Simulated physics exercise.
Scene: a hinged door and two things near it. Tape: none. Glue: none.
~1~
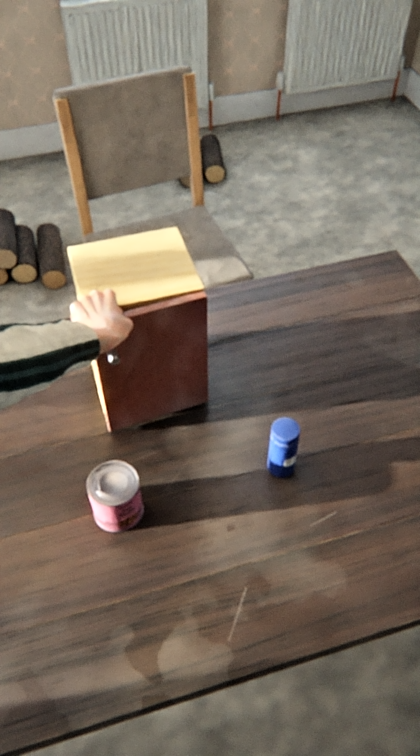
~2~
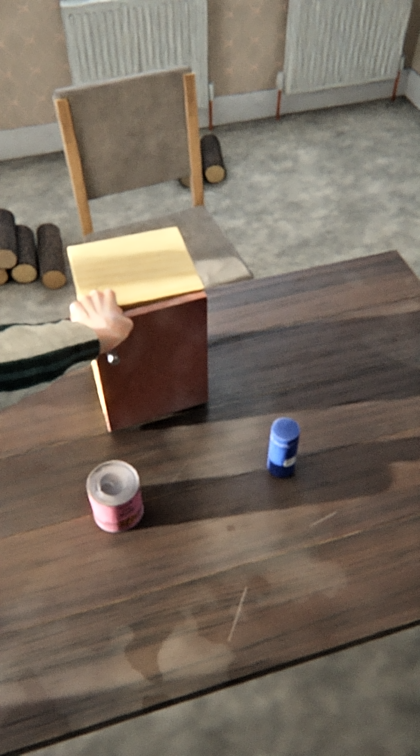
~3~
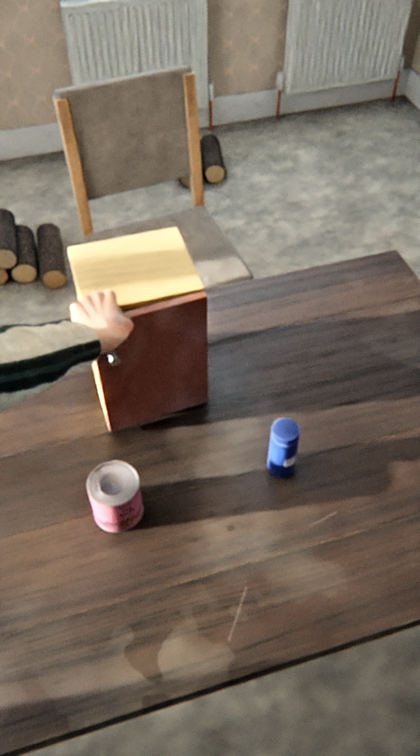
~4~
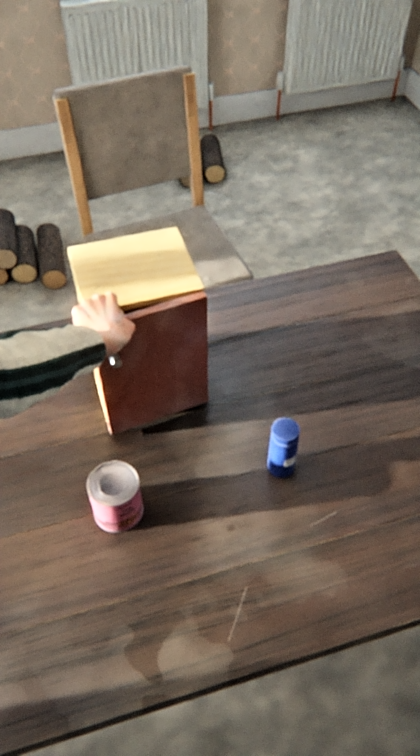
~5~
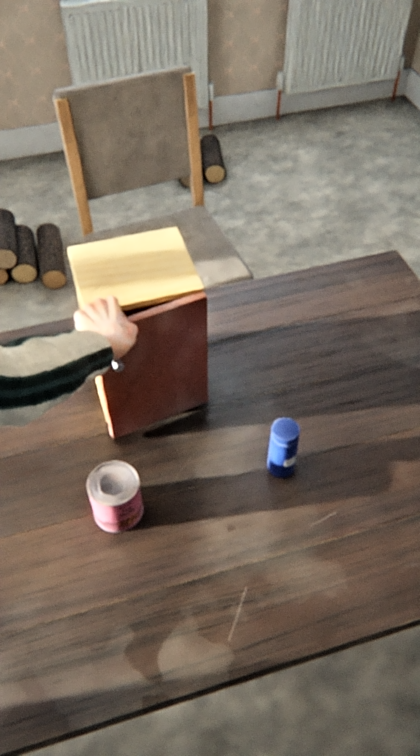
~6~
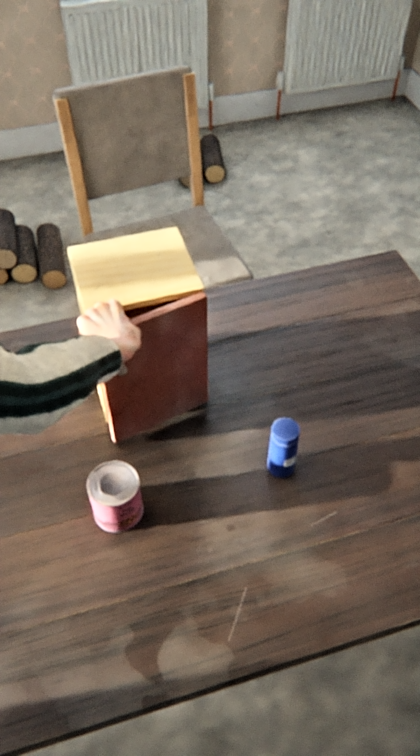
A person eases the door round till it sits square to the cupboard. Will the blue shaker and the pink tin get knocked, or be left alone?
My prediction: The blue shaker goes undisturbed; the pink tin goes undisturbed.
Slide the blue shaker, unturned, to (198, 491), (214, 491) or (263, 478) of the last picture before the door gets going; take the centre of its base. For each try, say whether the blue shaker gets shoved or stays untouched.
In turn it gets shoved; is moved; is left alone.
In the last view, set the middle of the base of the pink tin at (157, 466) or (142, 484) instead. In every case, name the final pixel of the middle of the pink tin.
It comes to rest at (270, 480) and (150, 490).
Then, 1.00 s later than the last frame, door 52° open; blue shaker at rest near (284, 449); pink tin at rest near (116, 497).
When it is over, the blue shaker stays untouched, near (284, 449); the pink tin stays untouched, near (116, 497).
